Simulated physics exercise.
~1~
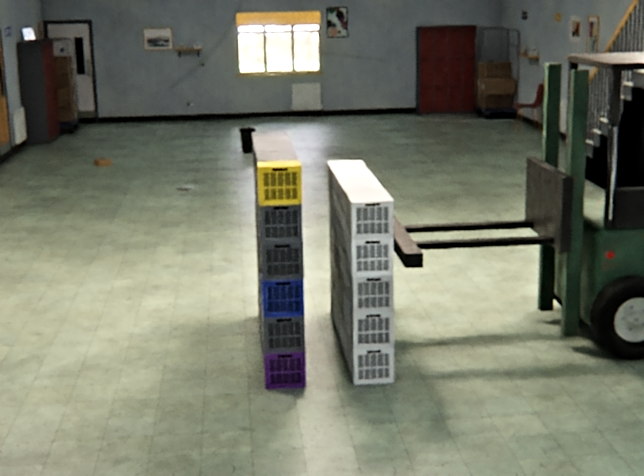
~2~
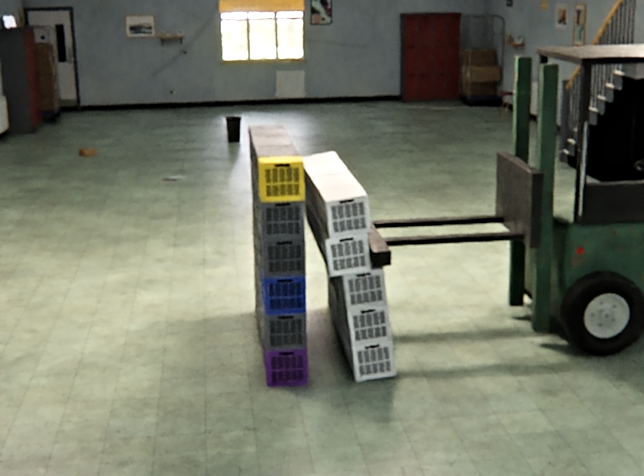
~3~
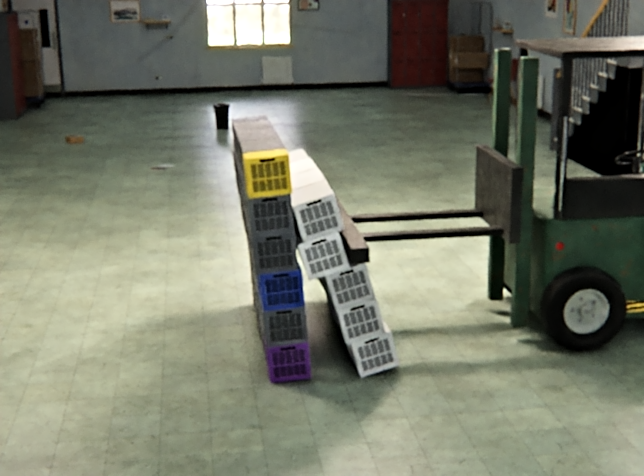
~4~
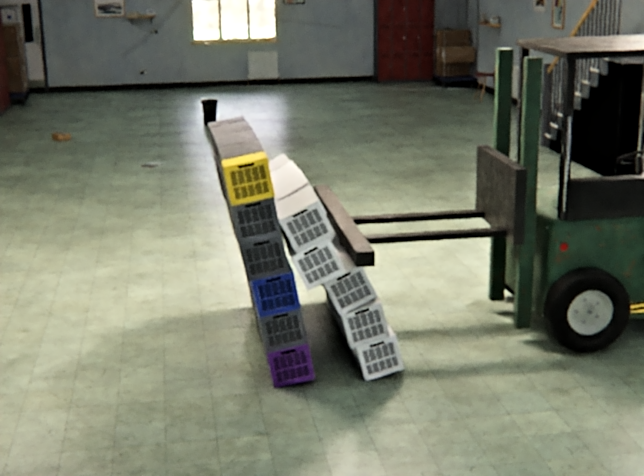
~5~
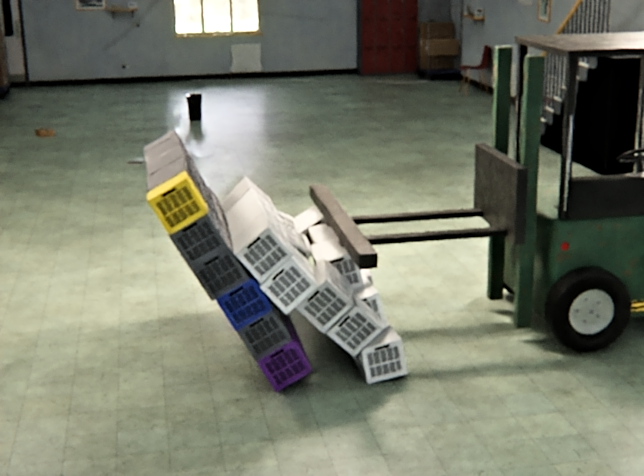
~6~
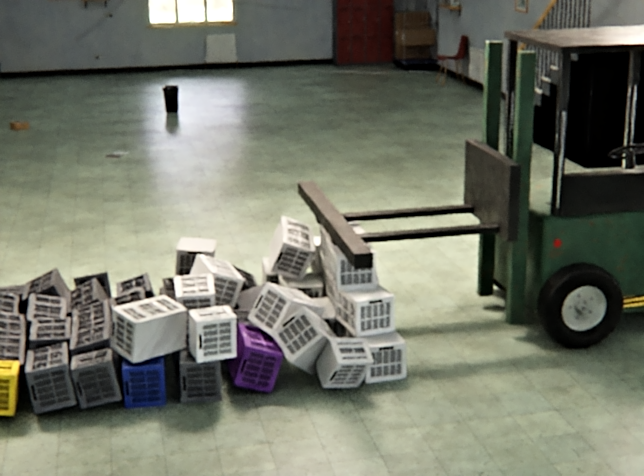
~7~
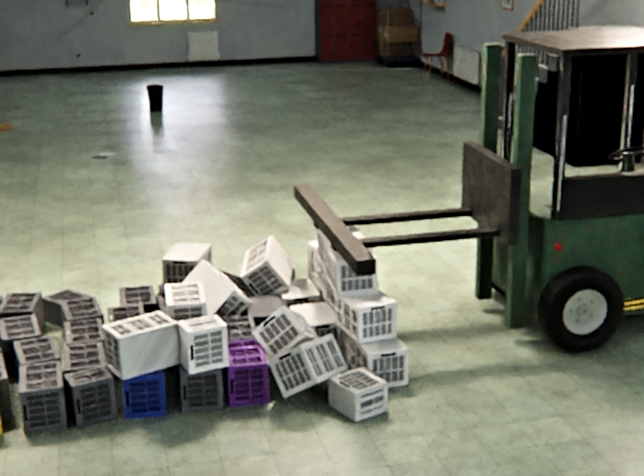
A forklift's beam topples a pale crate wall into a darker one, leaving both heaped leftward.
